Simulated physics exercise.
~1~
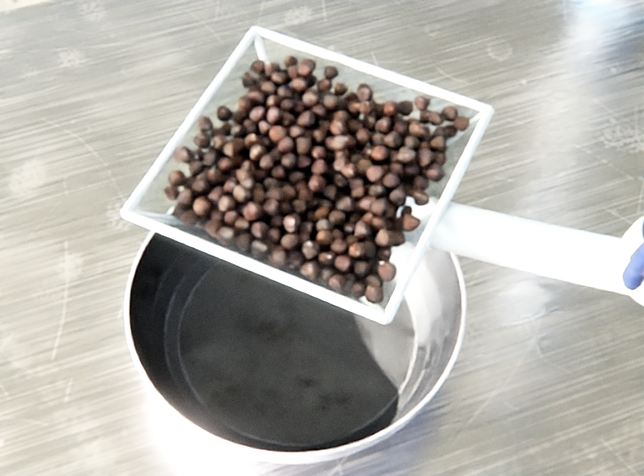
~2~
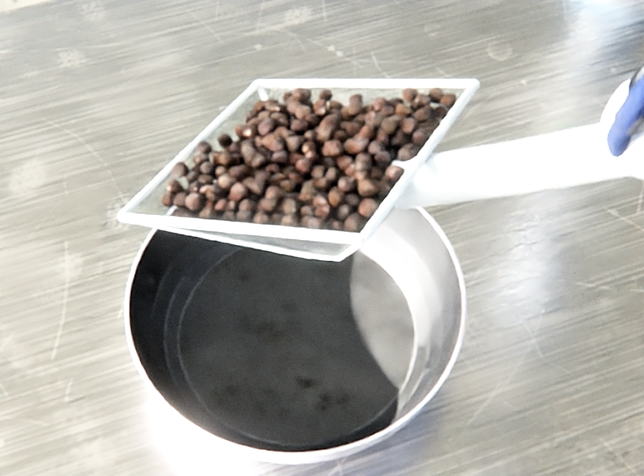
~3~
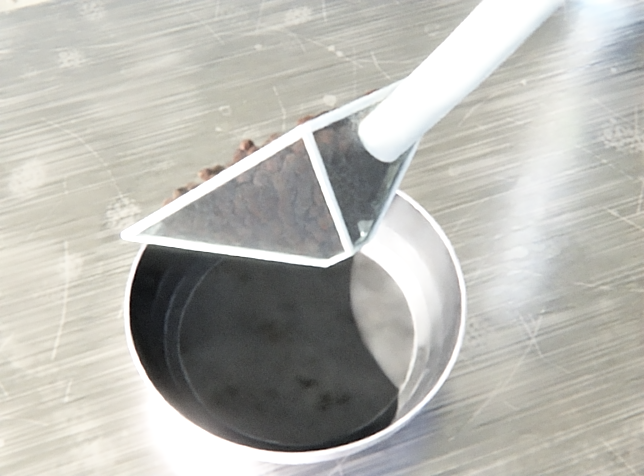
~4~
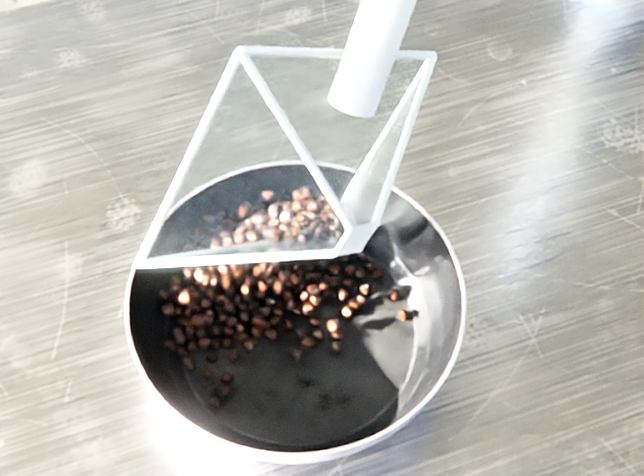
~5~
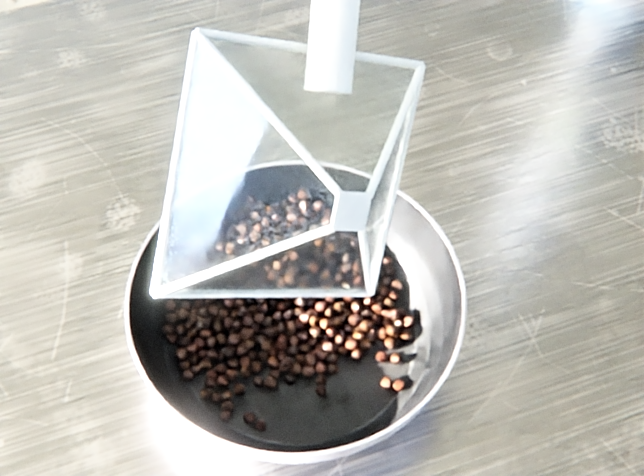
On a brushed metal surface, a clear scoop held by its white handle tips, pouring brown beans into a round dark pan.
